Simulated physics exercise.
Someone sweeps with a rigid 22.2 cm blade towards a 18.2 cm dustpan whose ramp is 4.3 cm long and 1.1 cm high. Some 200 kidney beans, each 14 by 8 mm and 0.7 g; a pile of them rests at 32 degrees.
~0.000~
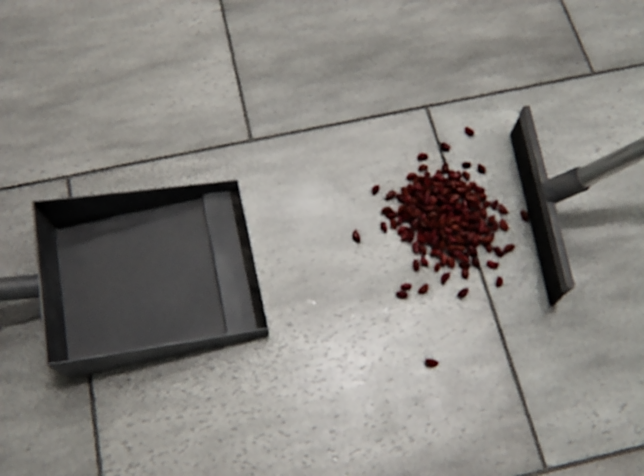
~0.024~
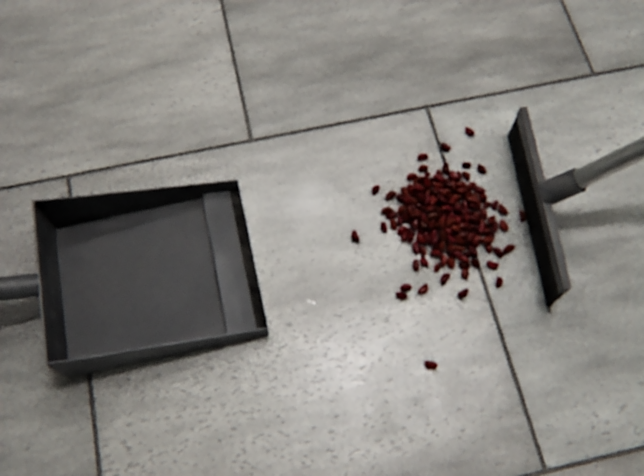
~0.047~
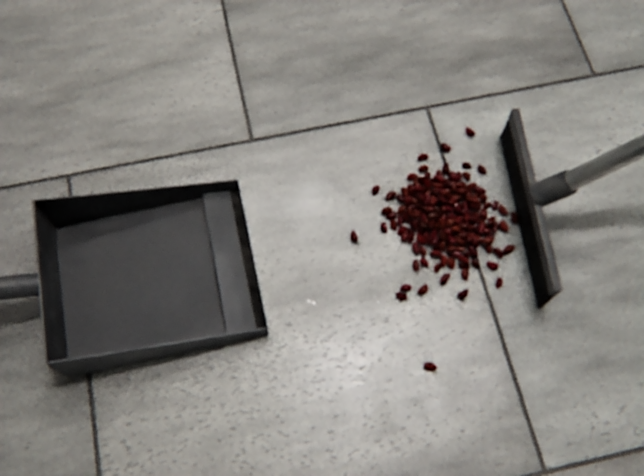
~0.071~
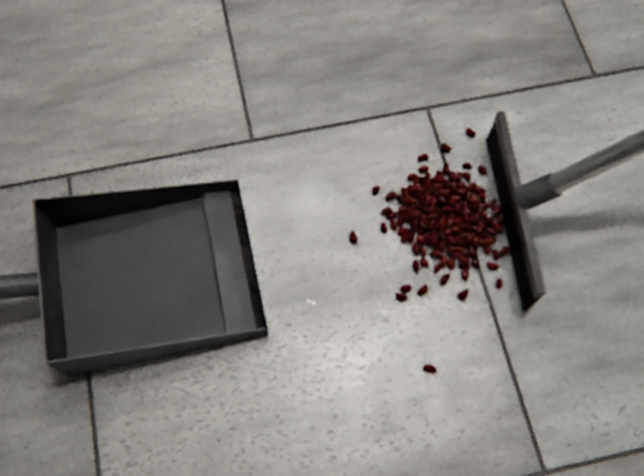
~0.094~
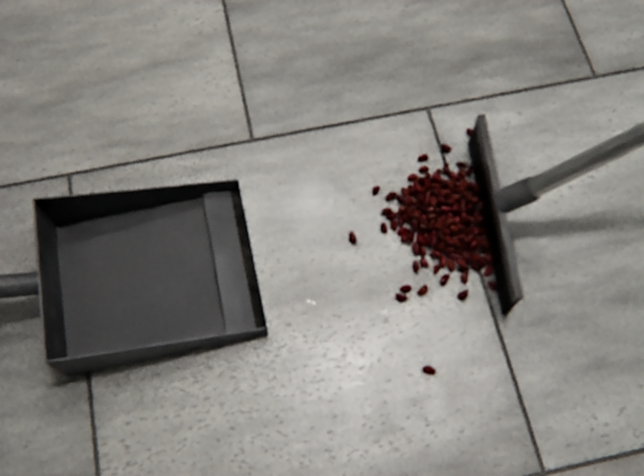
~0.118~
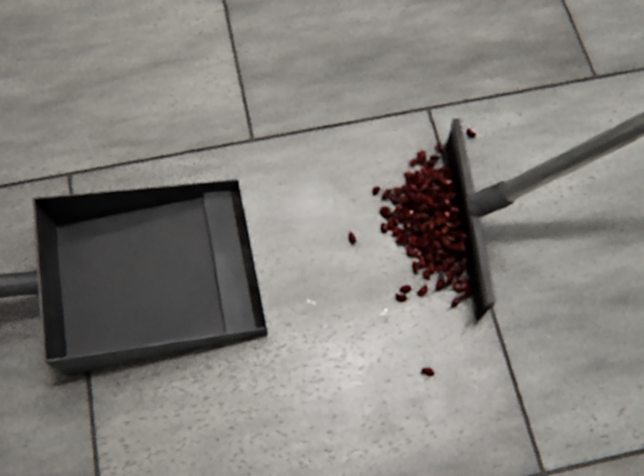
We see a pile of small dark red beans on a grey tiled floor between a dustpan and a long-handled blade; the blade slides left into the pile, pushing and bunching the beans together while the dustpan stays still.
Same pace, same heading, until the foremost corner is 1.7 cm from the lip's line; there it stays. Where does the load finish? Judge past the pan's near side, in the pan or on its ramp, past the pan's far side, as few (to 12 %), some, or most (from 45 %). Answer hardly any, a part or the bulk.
Past the pan's near side: Hardly any; in the pan or on its ramp: The bulk; past the pan's far side: A part.
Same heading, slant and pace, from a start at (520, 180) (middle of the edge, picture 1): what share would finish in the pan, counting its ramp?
About 55 per cent.
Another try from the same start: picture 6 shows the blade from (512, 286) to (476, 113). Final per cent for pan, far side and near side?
Pan 35, far 30, near 5.
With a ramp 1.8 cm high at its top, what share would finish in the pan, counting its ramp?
Then about 50 per cent.
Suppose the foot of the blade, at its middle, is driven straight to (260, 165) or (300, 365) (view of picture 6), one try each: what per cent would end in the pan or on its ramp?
About 40 and 30 per cent.
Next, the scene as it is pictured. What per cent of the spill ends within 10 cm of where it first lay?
Roughly 0 per cent.
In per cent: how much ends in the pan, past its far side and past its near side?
Near side 5; pan 60; far side 20.
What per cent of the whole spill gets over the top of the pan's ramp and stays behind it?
About 40 per cent.
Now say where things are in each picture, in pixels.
In the first picture, blade from (567, 287) to (524, 114), moved 0.0 cm, 0 of the pieces shifted so far; middle of the pieces at (448, 221); pan at (141, 282).
In the second picture, blade from (564, 288) to (522, 115), moved 0.4 cm, 0 of the pieces shifted so far; middle of the pieces at (448, 221).
In the third picture, blade from (554, 290) to (513, 117), moved 1.4 cm, 1 of the pieces shifted so far; middle of the pieces at (448, 222).
In the fourth picture, blade from (538, 294) to (499, 119), moved 3.1 cm, 8 of the pieces shifted so far; middle of the pieces at (448, 222).
In the fifth picture, blade from (517, 298) to (480, 122), moved 5.5 cm, 63 of the pieces shifted so far; middle of the pieces at (442, 220).
In the sixth picture, blade from (489, 302) to (456, 126), moved 8.5 cm, 188 of the pieces shifted so far; middle of the pieces at (427, 213); pan at (141, 280). Its pace works out near 1.25 m/s, heading 3 degrees away from the viewer's side.
After 0.22 s, middle of the blade 12 cm from the lip; 0 % over the lip, far side 10 %, near side 5 %.
After 0.29 s, middle of the blade 5 cm from the lip; 5 % over the lip, far side 15 %, near side 5 %.
After 0.49 s, middle of the blade 3 cm from the lip; 60 % over the lip, far side 20 %, near side 5 %.
By 2.7 s all is still; near side 5 %, pan 60 %, far side 20 %, in front of the lip or behind the blade 15 %.
